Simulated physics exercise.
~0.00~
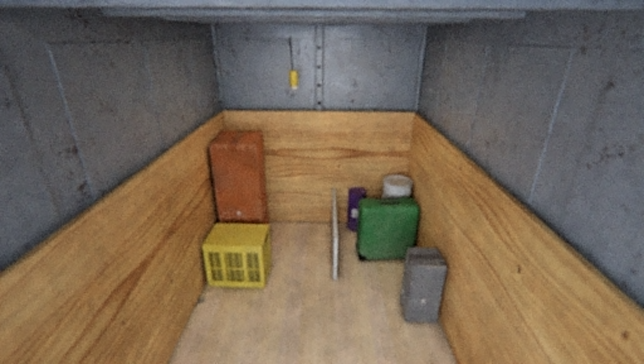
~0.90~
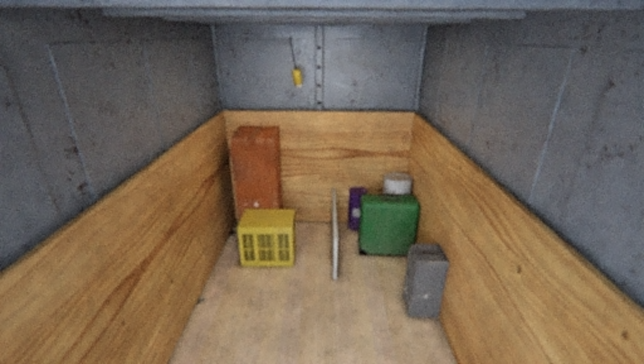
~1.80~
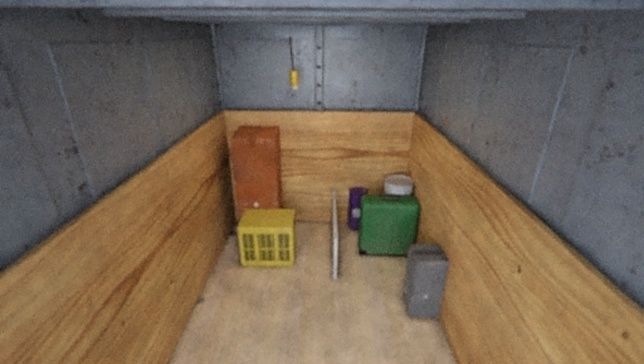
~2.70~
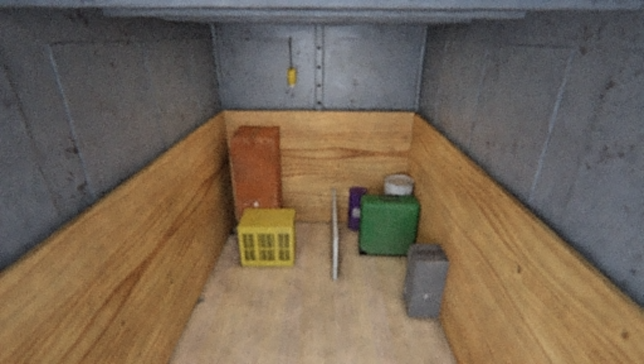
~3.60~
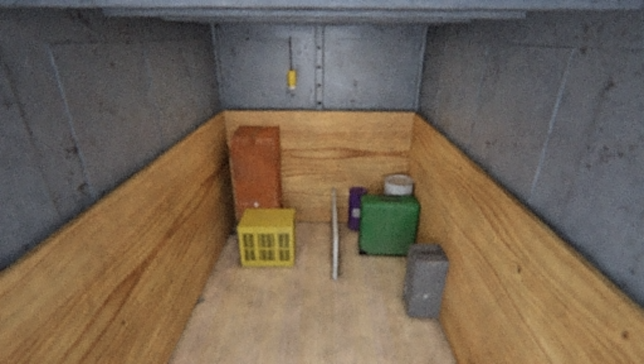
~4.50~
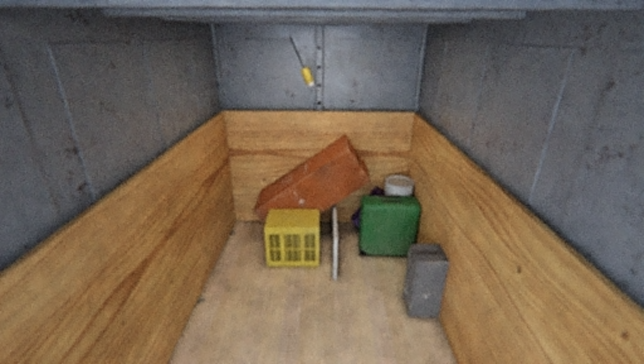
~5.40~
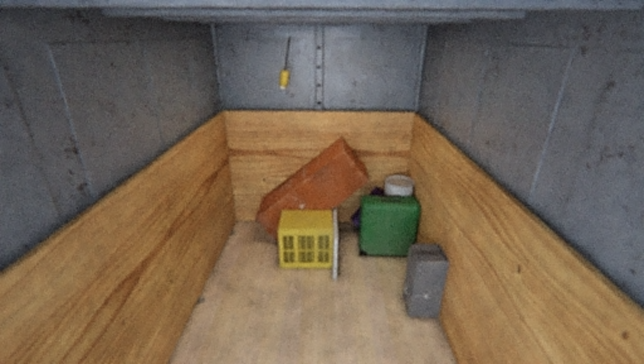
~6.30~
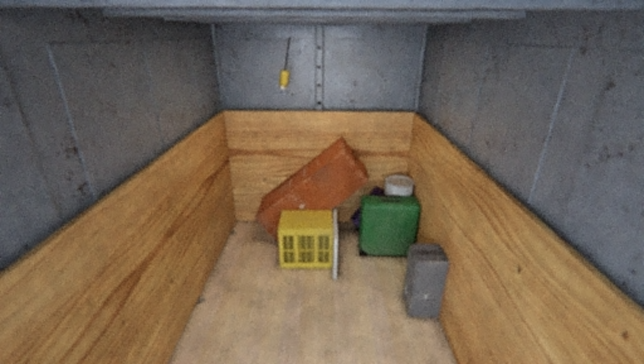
Orange box shifting right in a van's load bay, then toppling over the low board as the yellow chest slides against it.
